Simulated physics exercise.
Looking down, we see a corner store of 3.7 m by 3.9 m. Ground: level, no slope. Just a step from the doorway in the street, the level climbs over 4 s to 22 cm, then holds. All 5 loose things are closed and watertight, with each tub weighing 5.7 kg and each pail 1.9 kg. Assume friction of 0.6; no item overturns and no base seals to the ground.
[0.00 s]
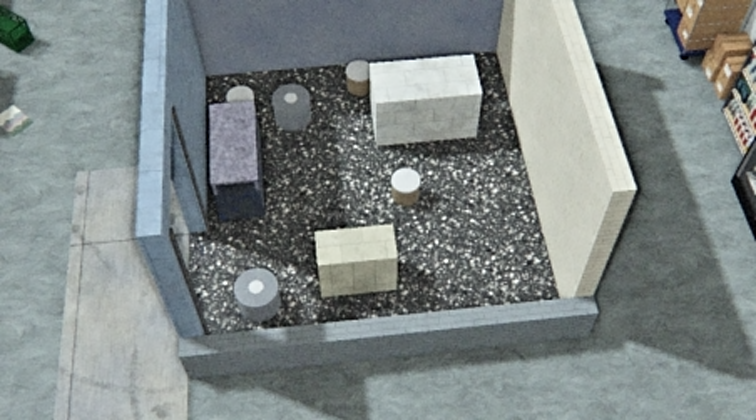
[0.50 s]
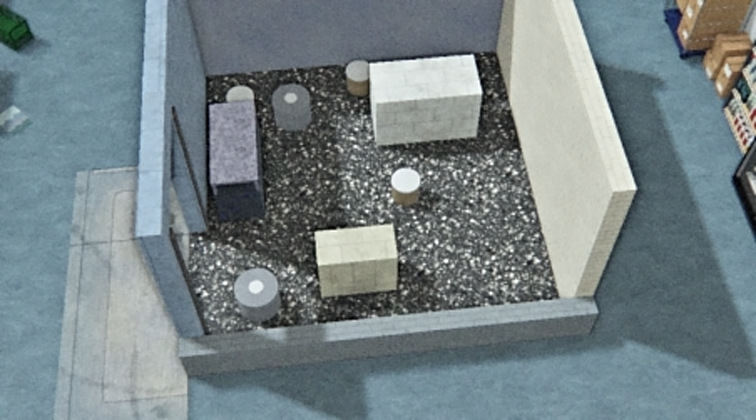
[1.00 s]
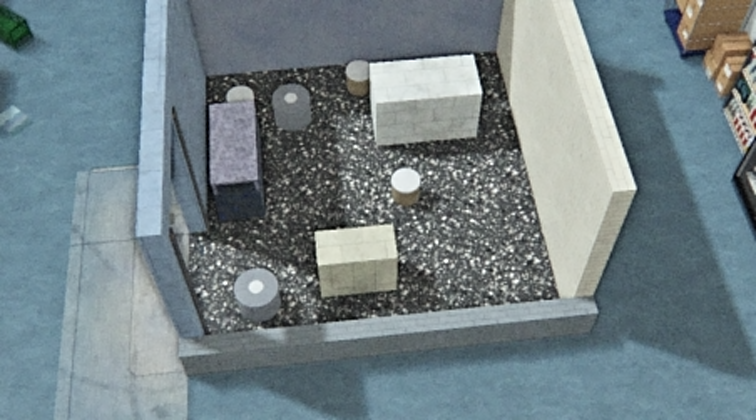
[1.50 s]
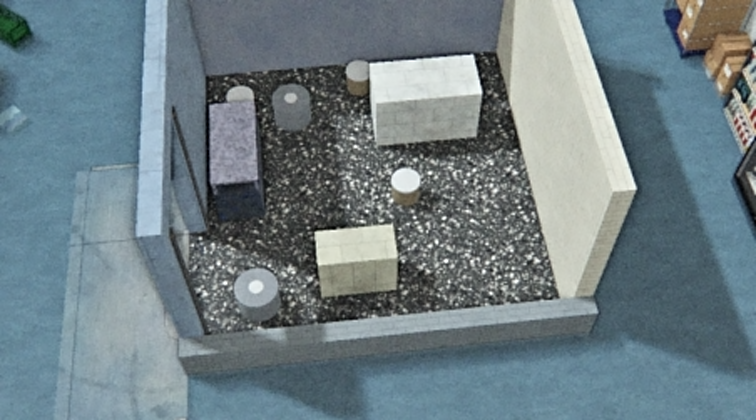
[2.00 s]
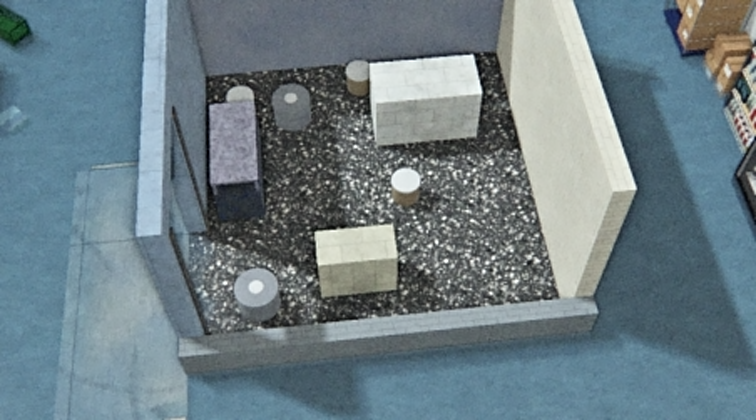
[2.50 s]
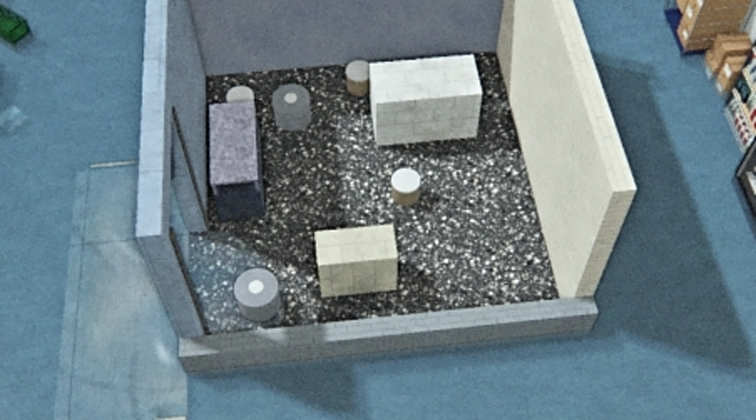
In the video, seen from above, blue water spreads over the grey street around a small walled store and its pale doorway path, then a shallow patch appears just inside at the lower left, while the blocks and tubs stay still.
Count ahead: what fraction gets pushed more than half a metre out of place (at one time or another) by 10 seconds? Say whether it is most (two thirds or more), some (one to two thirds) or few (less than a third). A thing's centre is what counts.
Some.
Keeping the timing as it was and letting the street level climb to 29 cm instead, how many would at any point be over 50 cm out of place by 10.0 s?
Then the count would be 2.
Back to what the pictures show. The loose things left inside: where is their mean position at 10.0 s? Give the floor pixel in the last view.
(348, 130).
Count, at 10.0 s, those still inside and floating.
At that time, 4.
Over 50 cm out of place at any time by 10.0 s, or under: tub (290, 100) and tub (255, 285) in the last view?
Result, in order: Stayed within / exceeded.
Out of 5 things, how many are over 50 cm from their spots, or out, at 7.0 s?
By then the count is 2.
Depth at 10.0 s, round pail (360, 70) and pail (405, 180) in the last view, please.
Around 9 cm and 10 cm.
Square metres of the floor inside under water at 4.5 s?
The covered patch comes to about 5.5 m2.
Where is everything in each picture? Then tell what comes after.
The first frame shows a tub at (256, 287), on the bottom; a tub at (291, 98) rests on the ground; 0.0 m2 under water; 0 of 5 have shifted.
The second frame shows a tub at (256, 287), on the bottom; a tub at (291, 98), on the bottom; water covers 0.0 m2; 0 of 5 have shifted.
The third frame shows a tub at (256, 287), on the bottom; a tub at (291, 98) rests on the ground; 0.0 m2 under water; 0 of 5 have shifted.
The fourth frame shows a tub at (256, 287), on the bottom; a tub at (291, 98) rests on the ground; 0.0 m2 under water; 0 of 5 have shifted.
The fifth frame shows a tub at (256, 287), on the bottom; a tub at (291, 98), on the bottom; 0.0 m2 under water; 0 of 5 have shifted.
The sixth frame shows a tub at (256, 287) rests on the ground; a tub at (291, 98) rests on the ground; water covers 0.5 m2; 0 of 5 have shifted.
After 3.5 s 0 of 5 are over 50 cm from their spots; 0 afloat.
After 4.5 s 1 of 5 are over 50 cm from their spots; 1 afloat.
After 7.0 s 2 of 5 are over 50 cm from their spots; 2 afloat.
After 10.0 s 2 of 5 are over 50 cm from their spots, and 2 have been at some point; 4 afloat.
